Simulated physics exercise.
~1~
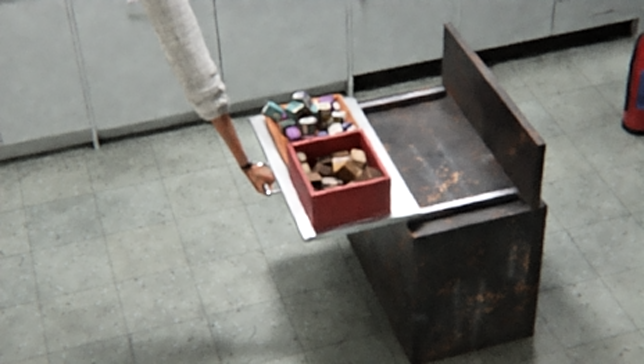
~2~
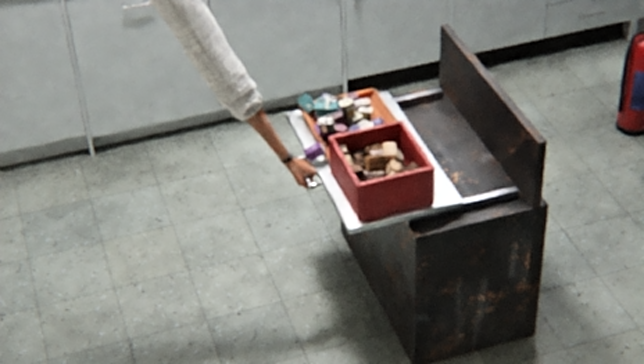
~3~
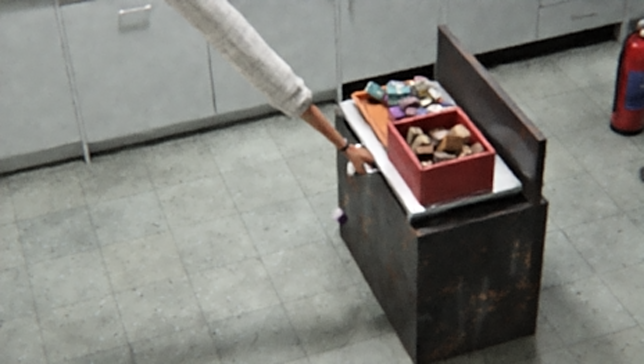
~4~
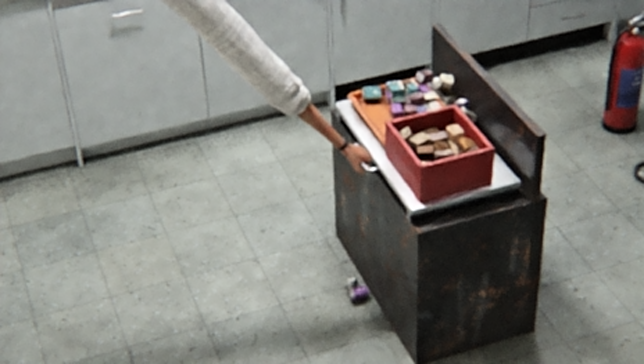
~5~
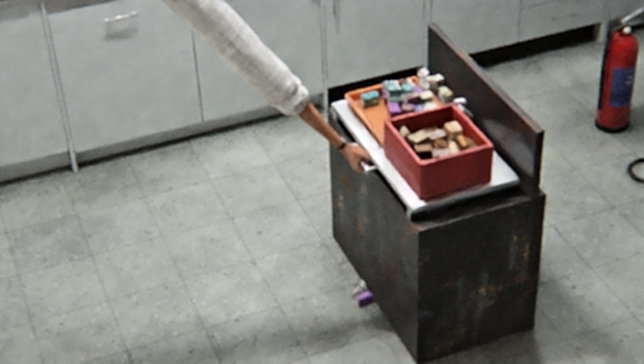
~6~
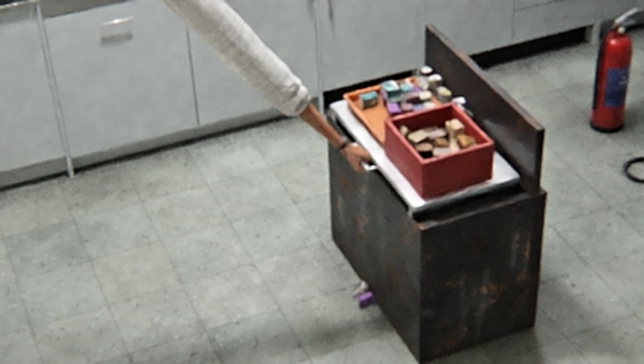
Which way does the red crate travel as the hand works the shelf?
The red crate moves to the right, riding along with the shelf towards the back panel.
